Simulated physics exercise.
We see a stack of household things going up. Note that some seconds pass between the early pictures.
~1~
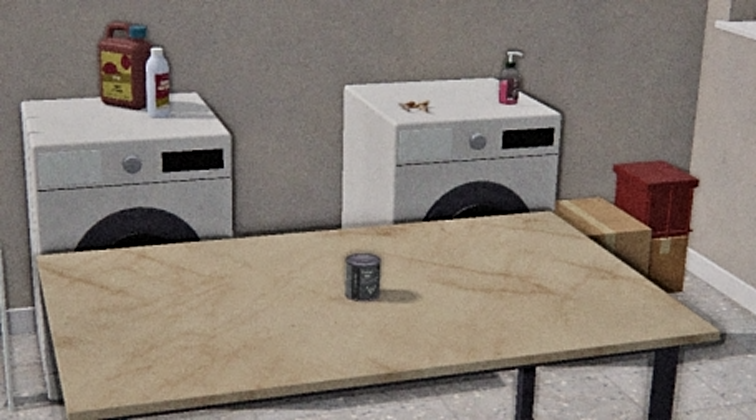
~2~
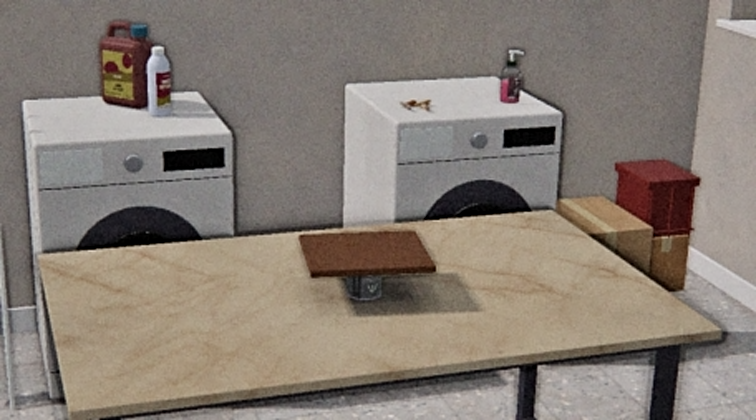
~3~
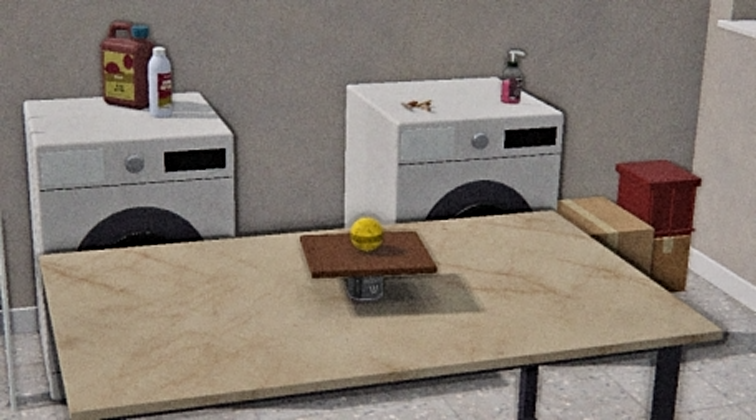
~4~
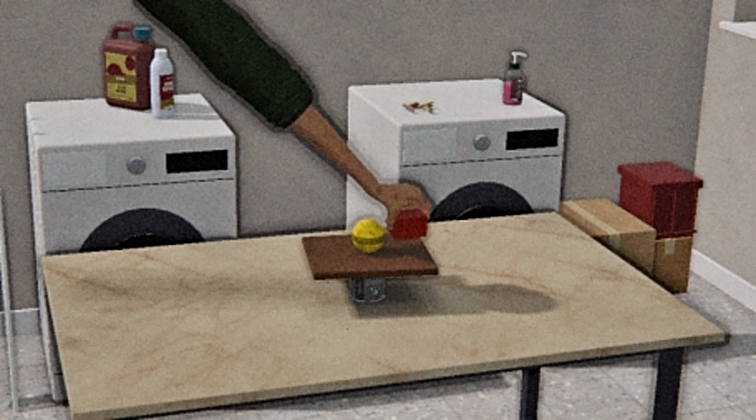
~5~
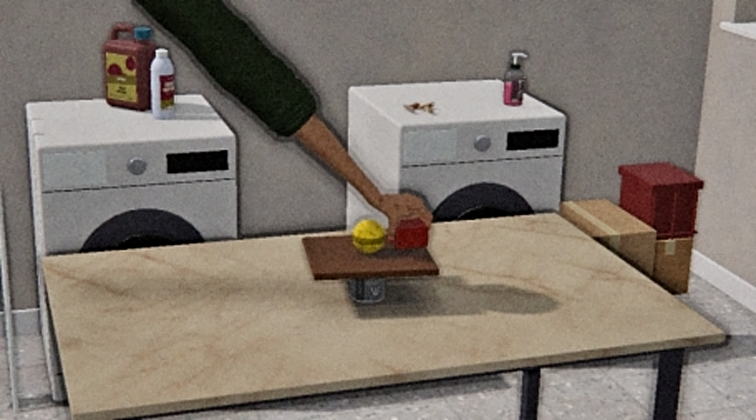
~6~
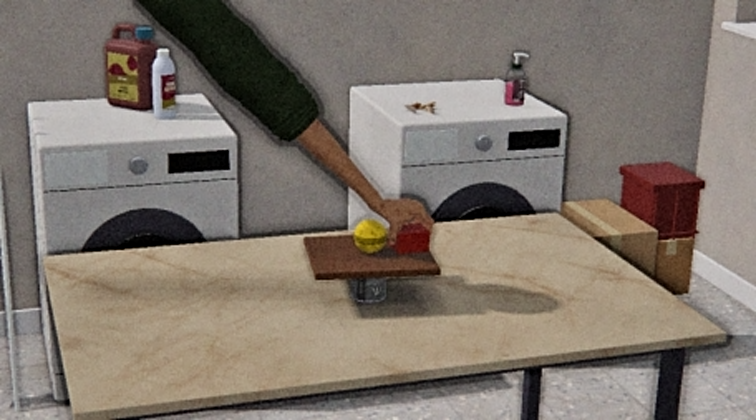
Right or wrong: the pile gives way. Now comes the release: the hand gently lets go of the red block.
Wrong.
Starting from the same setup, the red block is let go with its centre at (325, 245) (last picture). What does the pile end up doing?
Stands firm.
Then, 0.20 s later than the last frame, all is still.
Then, 0.50 s later than the last frame, red block resting near (409, 239).
When it is over, all 4 as before. End places, in pixels of the last picture, red block near (409, 239). The pile keeps its balance.
